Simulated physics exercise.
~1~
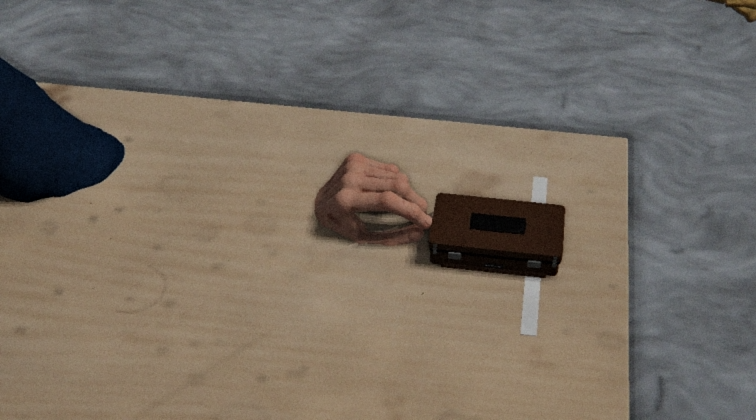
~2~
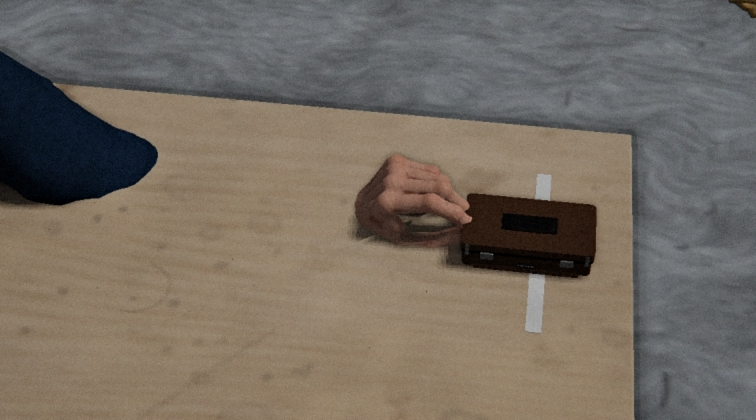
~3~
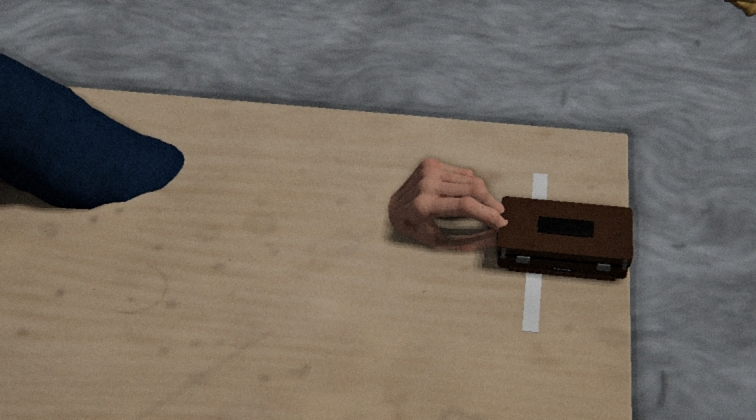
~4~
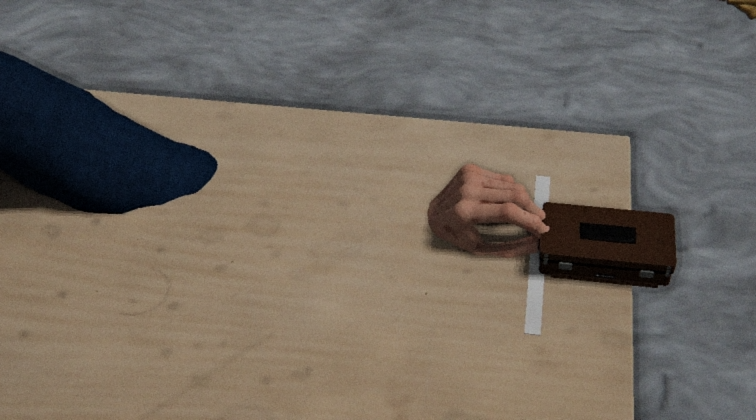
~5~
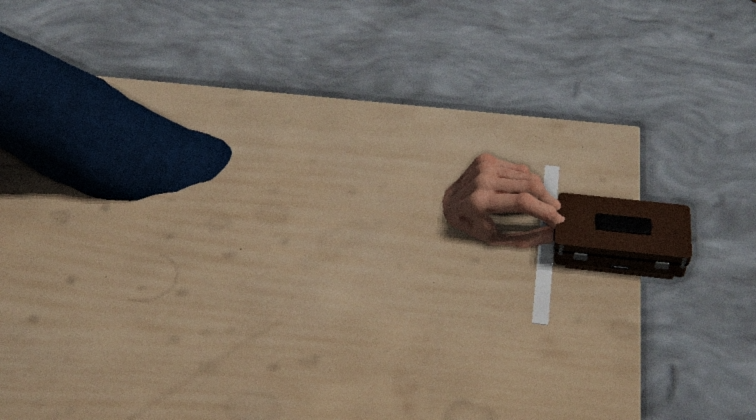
At first, a small dark brown case lies across a strip of white tape near the right side of a light wooden table, with a hand touching its left end and a dark blue shape at the far left. The fingers push the case to the right, and the blue shape edges the same way. The case slides clear of the tape, reaches the table's right edge and then juts out past it. After a last, smaller shift, it remains on the table, partly overhanging the edge, with the fingertips still against it.
